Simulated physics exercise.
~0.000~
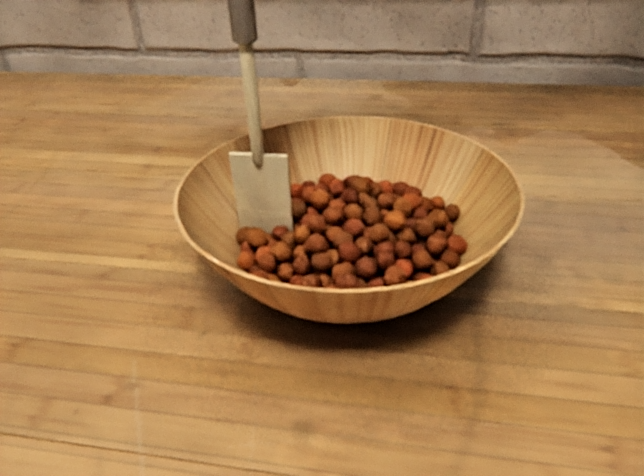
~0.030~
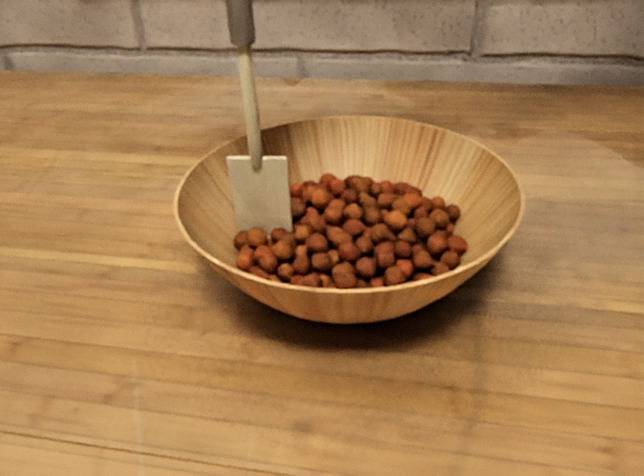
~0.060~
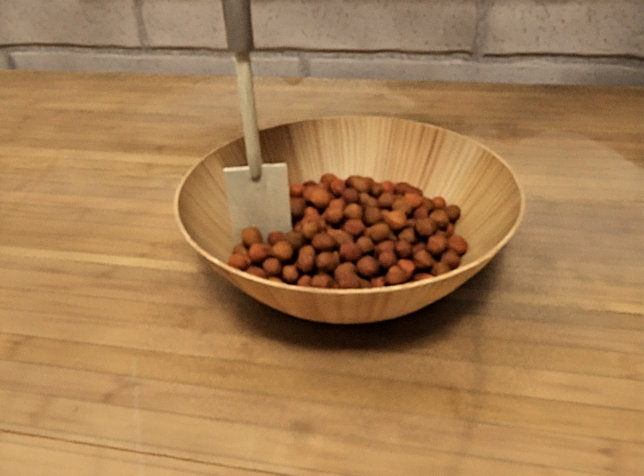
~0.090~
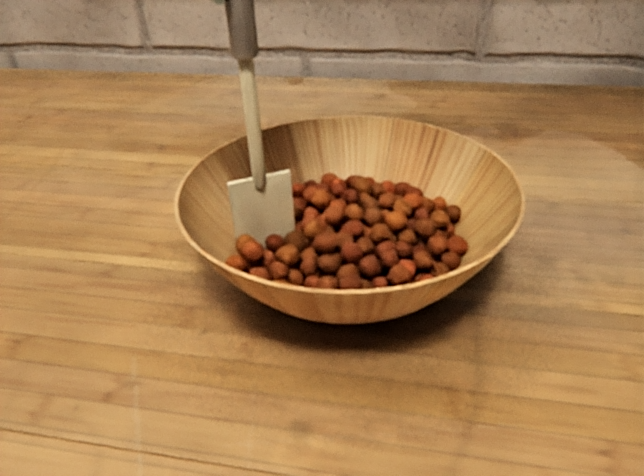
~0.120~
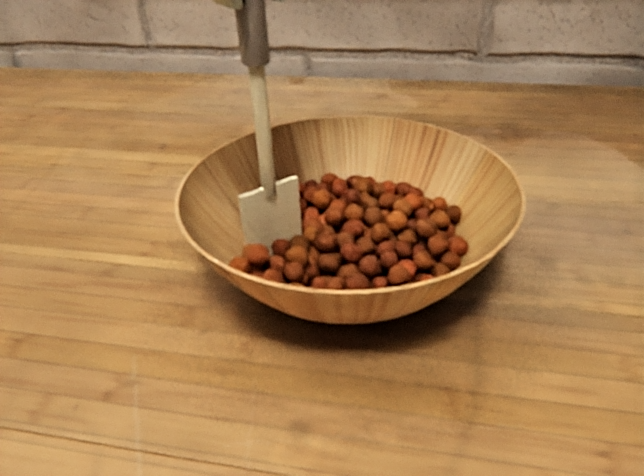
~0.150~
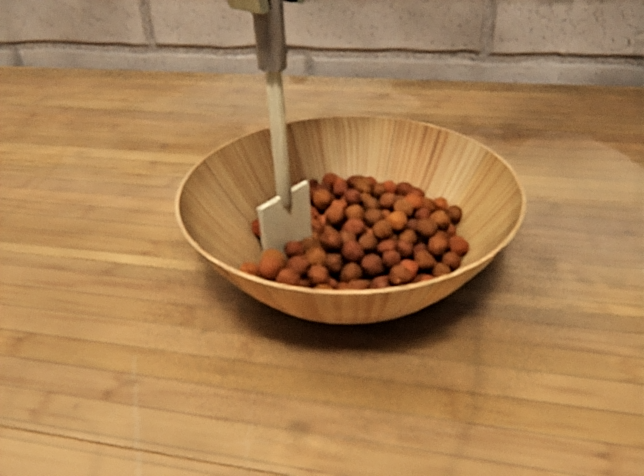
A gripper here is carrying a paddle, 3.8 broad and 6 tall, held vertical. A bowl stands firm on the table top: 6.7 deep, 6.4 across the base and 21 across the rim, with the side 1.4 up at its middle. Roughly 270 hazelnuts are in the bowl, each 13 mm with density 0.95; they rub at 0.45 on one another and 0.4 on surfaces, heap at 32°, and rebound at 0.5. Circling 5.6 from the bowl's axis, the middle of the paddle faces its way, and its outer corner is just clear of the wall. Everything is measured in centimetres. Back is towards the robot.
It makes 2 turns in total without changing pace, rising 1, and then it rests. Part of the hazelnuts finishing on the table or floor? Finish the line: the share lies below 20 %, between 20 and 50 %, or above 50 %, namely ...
... below 20 %.
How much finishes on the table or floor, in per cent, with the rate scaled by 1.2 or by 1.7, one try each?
It would be some 10 and 20 percent respectively.
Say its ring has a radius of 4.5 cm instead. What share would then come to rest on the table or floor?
It would be near 0 per cent.
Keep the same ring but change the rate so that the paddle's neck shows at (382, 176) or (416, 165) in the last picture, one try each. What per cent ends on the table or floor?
So, roughly 30 percent the first time and 35 percent the second.
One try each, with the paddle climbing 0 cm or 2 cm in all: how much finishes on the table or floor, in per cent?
Near 10 in a hundred, then 0 in a hundred.
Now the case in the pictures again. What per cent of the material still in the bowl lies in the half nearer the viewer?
Roughly 55 percent of it.
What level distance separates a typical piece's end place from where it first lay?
About 7 centimetres.
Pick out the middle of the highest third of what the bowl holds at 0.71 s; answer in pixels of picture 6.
Centre estimate: Approx. (273, 195) px.
By 0.71 s, 321° round, highest piece 8 above the table; 262 in the bowl, 5 on the table or floor.
By 1.26 s, 221° round, highest piece 7 above the table; 257 in the bowl, 10 on the table or floor.
By 1.74 s, 0° round, highest piece 6 above the table; 257 in the bowl, 10 on the table or floor.
By 2.44 s, 0° round, highest piece 6 above the table; 257 in the bowl, 10 on the table or floor.
Final count, 257 in the bowl, 10 on the table or floor. That is 4 % on the table or floor.
